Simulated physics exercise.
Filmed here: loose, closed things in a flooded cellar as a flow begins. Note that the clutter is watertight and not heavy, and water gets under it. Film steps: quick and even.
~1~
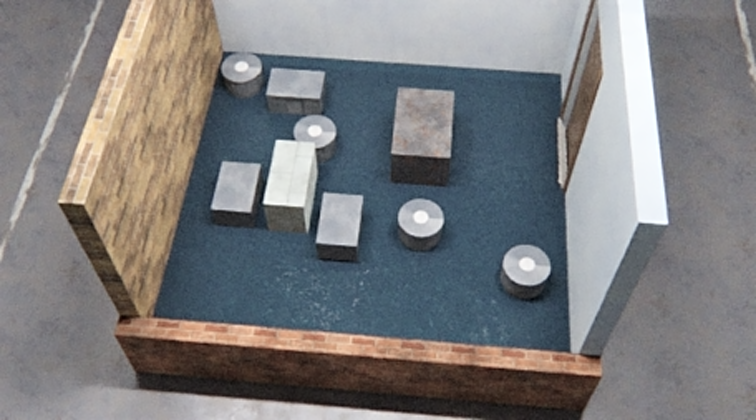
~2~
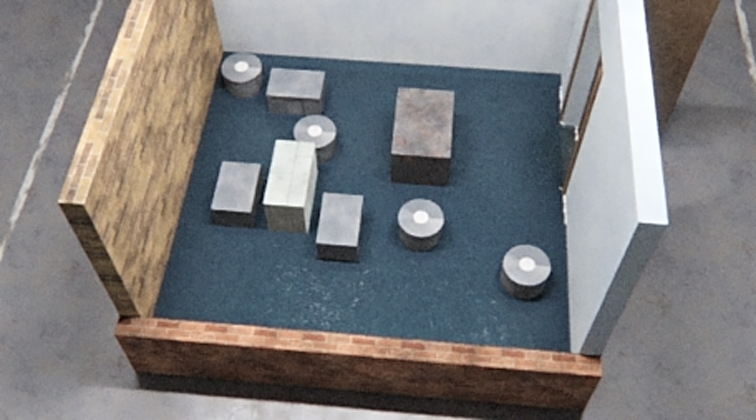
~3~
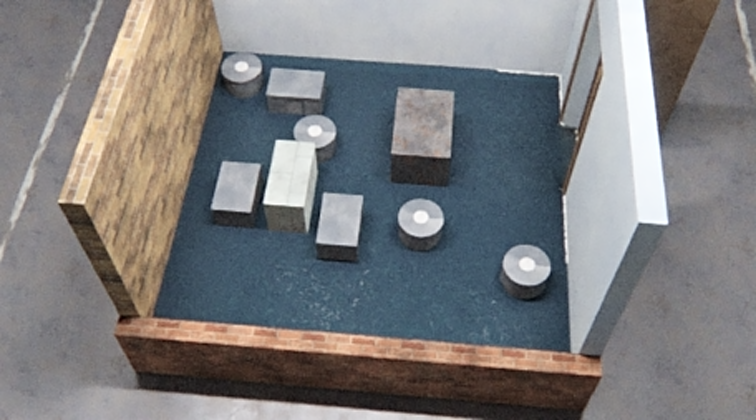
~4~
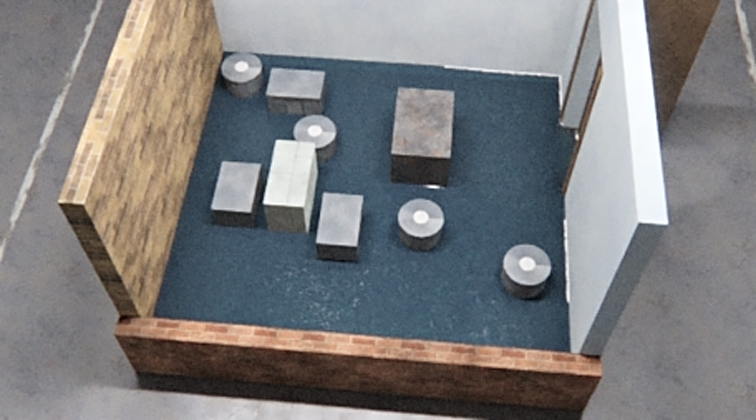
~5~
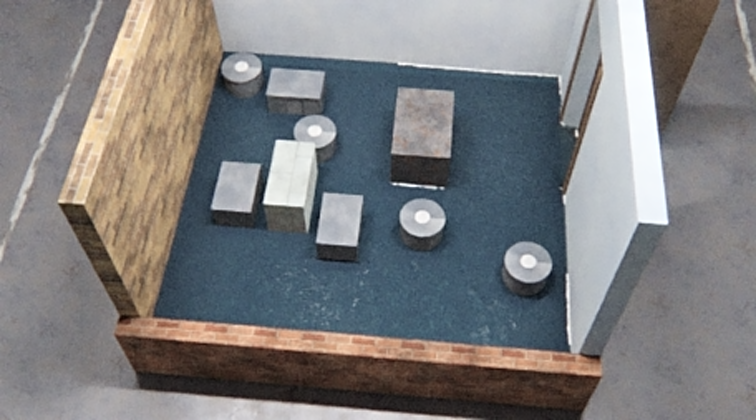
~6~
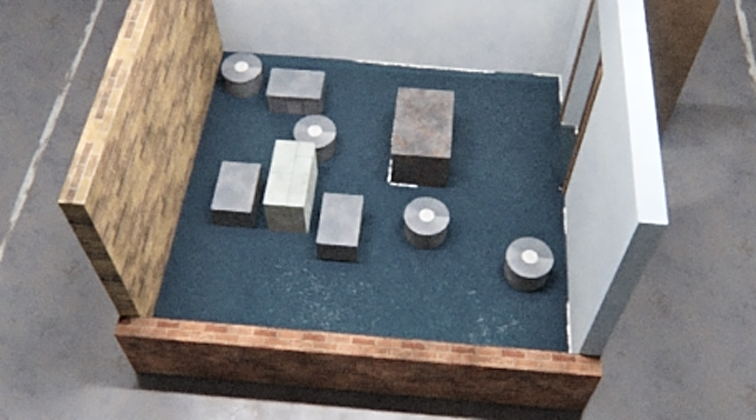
A large brown block and several smaller grey blocks and round tubs sat still on a dark blue floor inside a walled box, then two round tubs at the right shifted very slightly.
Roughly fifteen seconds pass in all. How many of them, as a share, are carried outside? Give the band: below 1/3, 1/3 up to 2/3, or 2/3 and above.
Band: Below 1/3.
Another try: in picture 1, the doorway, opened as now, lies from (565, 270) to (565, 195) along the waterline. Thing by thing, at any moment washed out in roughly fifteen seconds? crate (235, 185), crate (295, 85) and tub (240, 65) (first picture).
Per item as listed - not lost, not lost, not lost.
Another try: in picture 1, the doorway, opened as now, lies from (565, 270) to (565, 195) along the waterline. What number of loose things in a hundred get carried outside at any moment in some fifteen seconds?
30 per cent.
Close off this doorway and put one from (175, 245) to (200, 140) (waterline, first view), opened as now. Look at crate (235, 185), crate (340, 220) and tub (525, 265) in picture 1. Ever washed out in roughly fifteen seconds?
Swept away, swept away, remains.
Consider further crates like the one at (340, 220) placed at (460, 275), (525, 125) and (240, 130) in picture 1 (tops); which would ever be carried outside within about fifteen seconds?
Taking them in turn: Flushed away, flushed away and held back.
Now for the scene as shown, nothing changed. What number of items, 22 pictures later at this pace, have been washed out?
Count: 2.
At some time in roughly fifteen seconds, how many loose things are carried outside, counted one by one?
I make it 2 in total.
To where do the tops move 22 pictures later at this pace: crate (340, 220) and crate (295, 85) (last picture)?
I'd expect them close to (417, 208) and (367, 74).
A moment on, 0 of 7 are out; 7 afloat.
Next, 0 of 7 are out; 7 afloat.
Later, 2 of 7 are out; 5 afloat.
In the end, 2 of 7 are out; 5 afloat.
